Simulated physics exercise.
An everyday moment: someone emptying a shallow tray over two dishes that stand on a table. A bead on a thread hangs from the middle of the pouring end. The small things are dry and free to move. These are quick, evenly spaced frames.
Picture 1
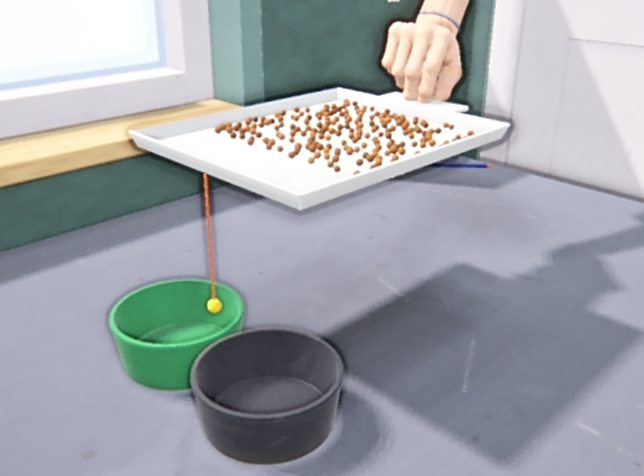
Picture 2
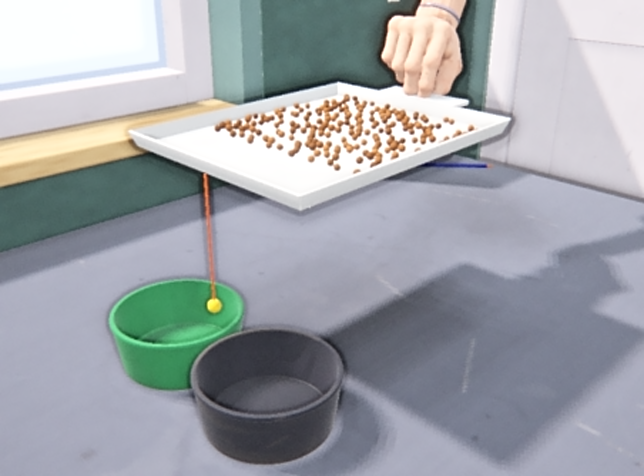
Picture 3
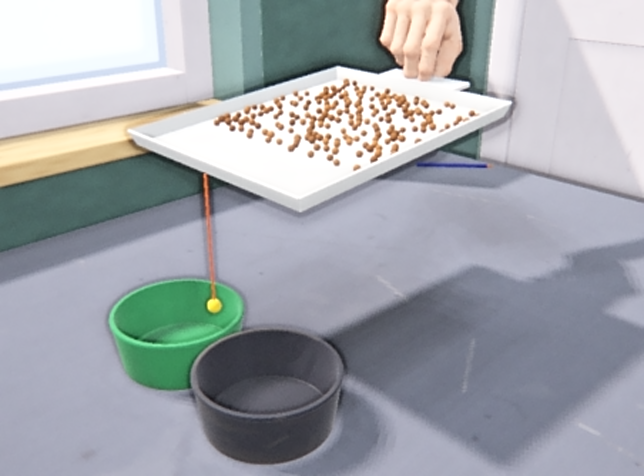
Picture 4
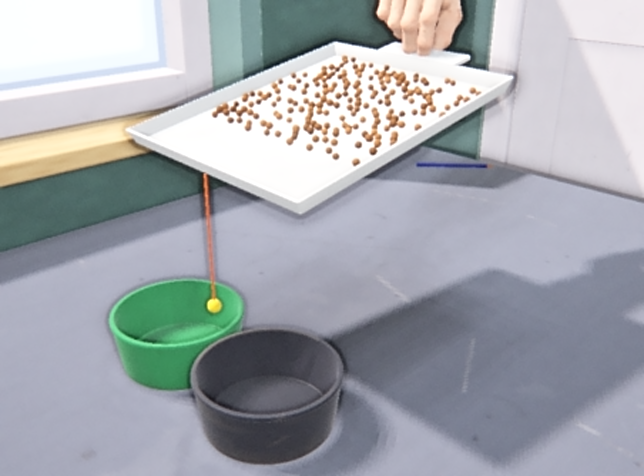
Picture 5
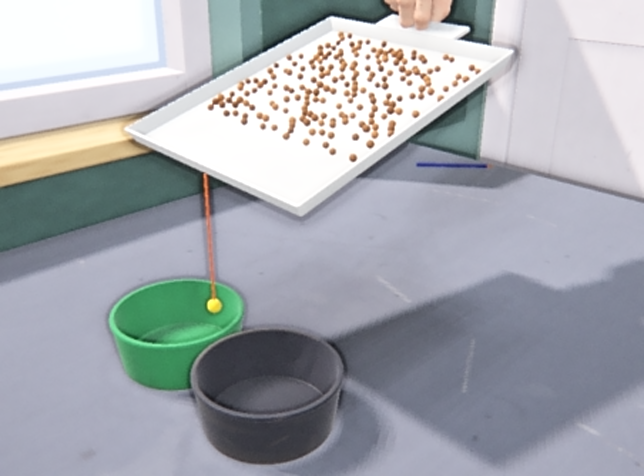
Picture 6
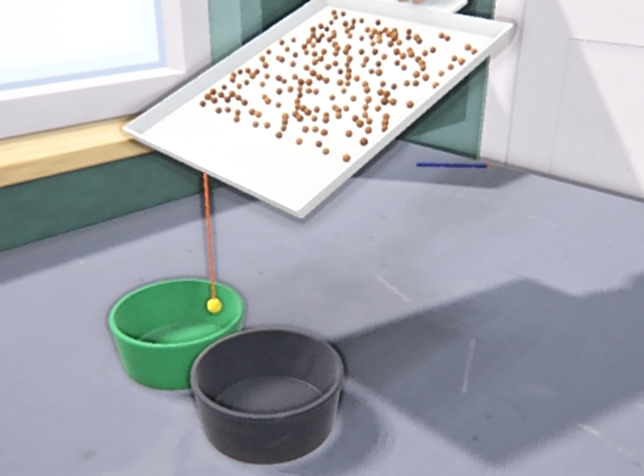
In this clip, a hand steadily raises the far end of a white tray of small brown balls above a green dish and a black dish, and the tray tilts more steeply as the balls shift slightly down its surface.
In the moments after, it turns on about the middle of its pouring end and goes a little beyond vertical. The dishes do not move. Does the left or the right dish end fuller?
Fuller: The right-hand dish.
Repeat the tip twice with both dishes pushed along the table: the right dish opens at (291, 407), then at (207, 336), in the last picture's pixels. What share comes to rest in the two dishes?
First some 80, then 30 per cent.
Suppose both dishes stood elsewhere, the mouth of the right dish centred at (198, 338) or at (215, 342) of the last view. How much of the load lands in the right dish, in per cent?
Near 40 % and 40 %.
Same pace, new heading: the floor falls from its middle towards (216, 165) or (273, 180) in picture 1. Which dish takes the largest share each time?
One: The left one. Two: The right-hand dish.
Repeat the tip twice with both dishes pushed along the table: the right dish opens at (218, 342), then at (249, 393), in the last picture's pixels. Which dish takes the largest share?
One: Right. Two: The dish on the right.
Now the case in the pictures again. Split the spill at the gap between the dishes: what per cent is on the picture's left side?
Near 80 %.
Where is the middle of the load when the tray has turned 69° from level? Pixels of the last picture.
At about (213, 283).
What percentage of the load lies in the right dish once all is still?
Some 50 per cent.
Just after the last frame, tray tipped steeply; roughly a quarter on the tray; about a tenth in the right dish; just a few in the left dish; about a tenth outside both; roughly half in the air.
A moment on, tray tipped past a quarter turn; roughly half in the right dish; about a tenth in the left dish; roughly half outside both; just a few in the air.
Further on, tray tipped past a quarter turn; roughly half in the right dish; about a tenth in the left dish; roughly half outside both.
When it is over, tray tipped past a quarter turn; roughly half in the right dish; about a tenth in the left dish; roughly half outside both.
